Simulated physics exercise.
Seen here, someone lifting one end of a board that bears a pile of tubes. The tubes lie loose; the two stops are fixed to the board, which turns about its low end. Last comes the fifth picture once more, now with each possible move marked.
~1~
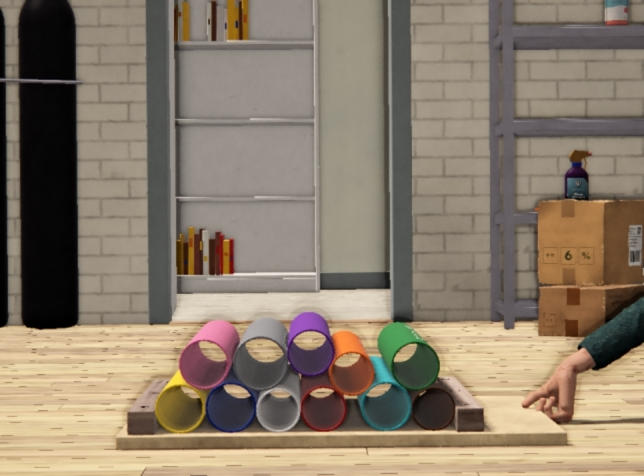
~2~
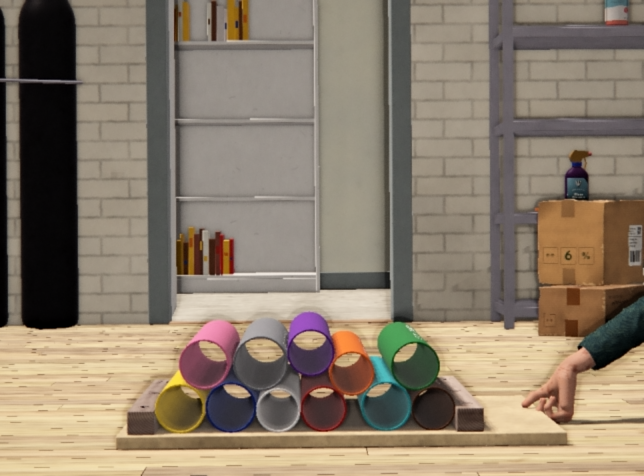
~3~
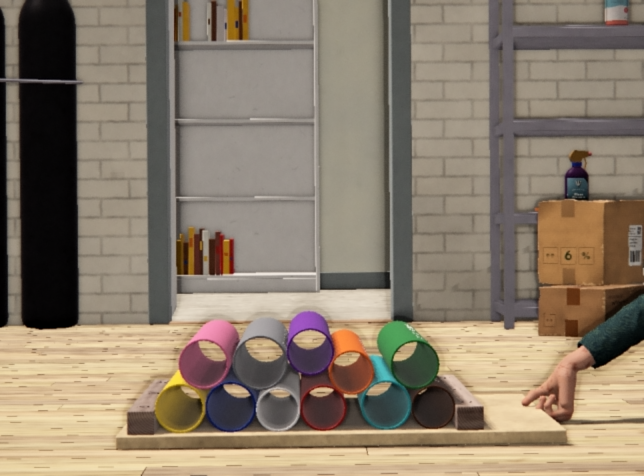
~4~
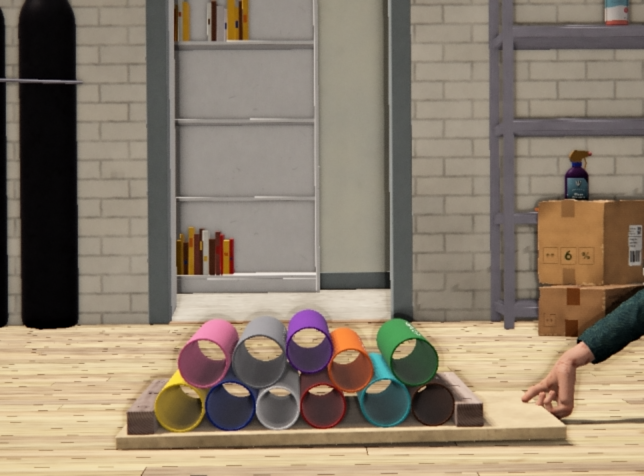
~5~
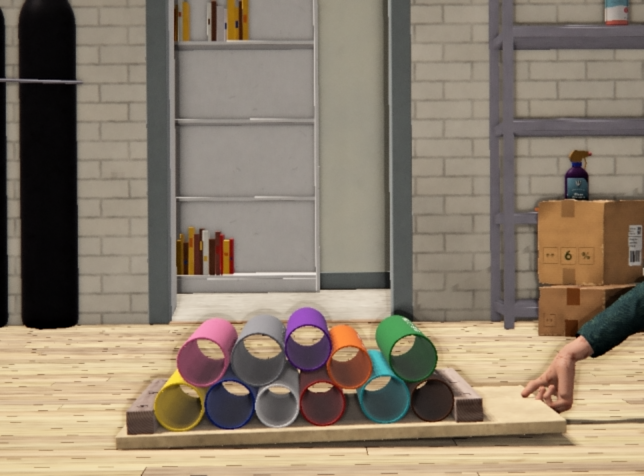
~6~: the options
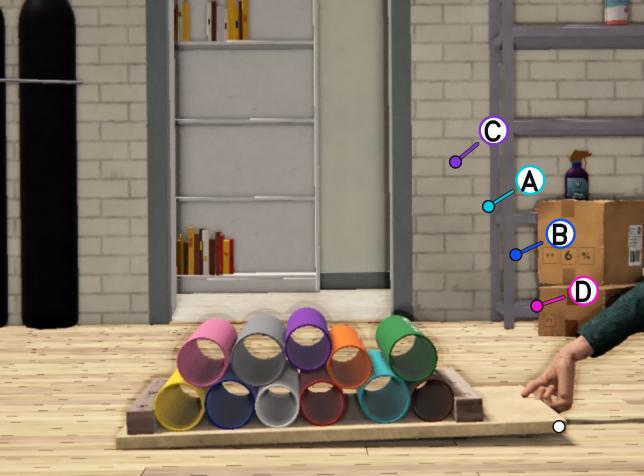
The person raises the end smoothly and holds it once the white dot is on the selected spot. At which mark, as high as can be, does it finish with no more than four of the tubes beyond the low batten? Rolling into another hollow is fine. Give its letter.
Lift it to A and no more.
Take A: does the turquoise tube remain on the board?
Yes, with A.
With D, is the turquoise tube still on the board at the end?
Yes.
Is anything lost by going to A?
Yes.
On the marked copy, A at (489, 206); B at (516, 255); C at (456, 162); D at (537, 306); the white dot at (559, 427).
Taking A. A third of the way, board at 19°.
Two thirds of the way, board at 32°.
When it is over, board at 32°, four over the low batten (grey, orange, purple, pink).
As for the rest, B four over the low batten (grey, orange, purple, pink); C five over the low batten; D none over the low batten.
